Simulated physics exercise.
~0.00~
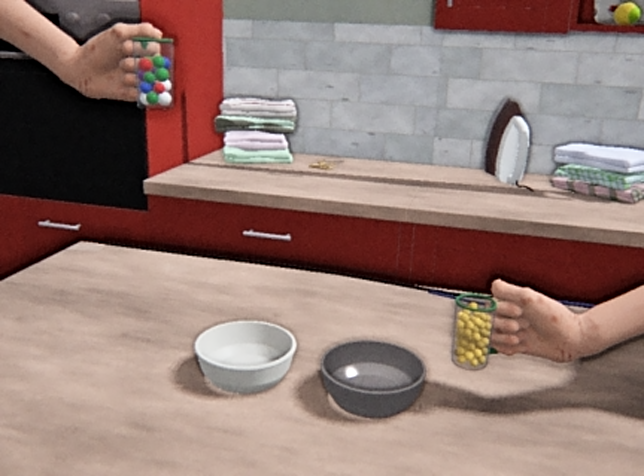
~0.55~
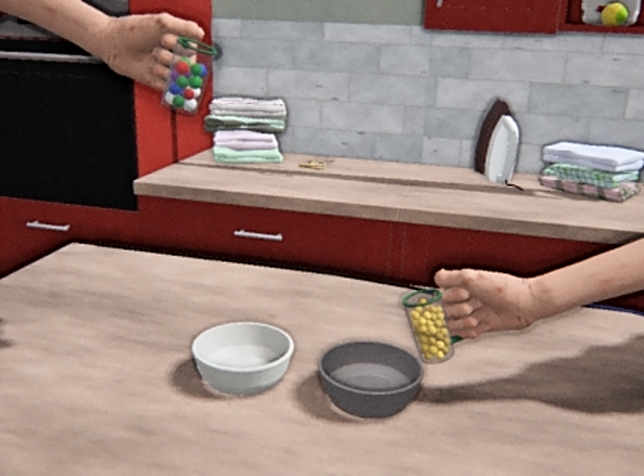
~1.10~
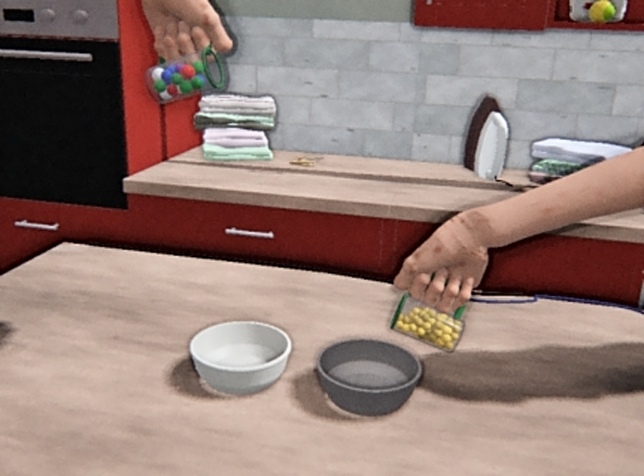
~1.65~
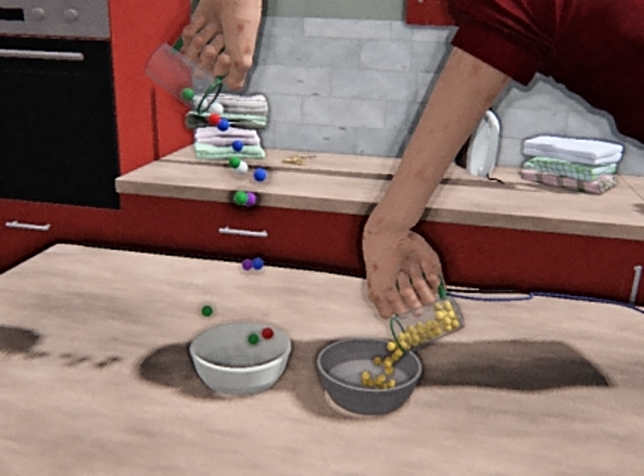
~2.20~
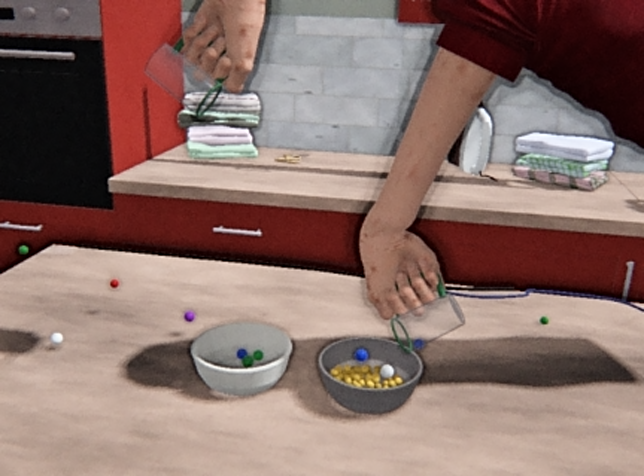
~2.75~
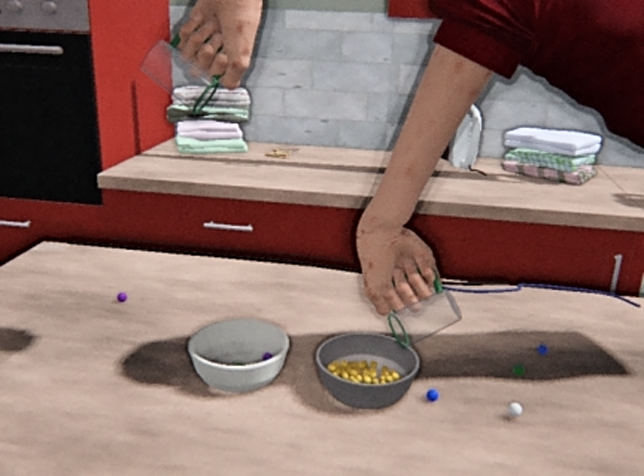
Colourful balls poured from a high cup scattering around a white bowl, while yellow ones tipped from low down settle in a grey bowl.
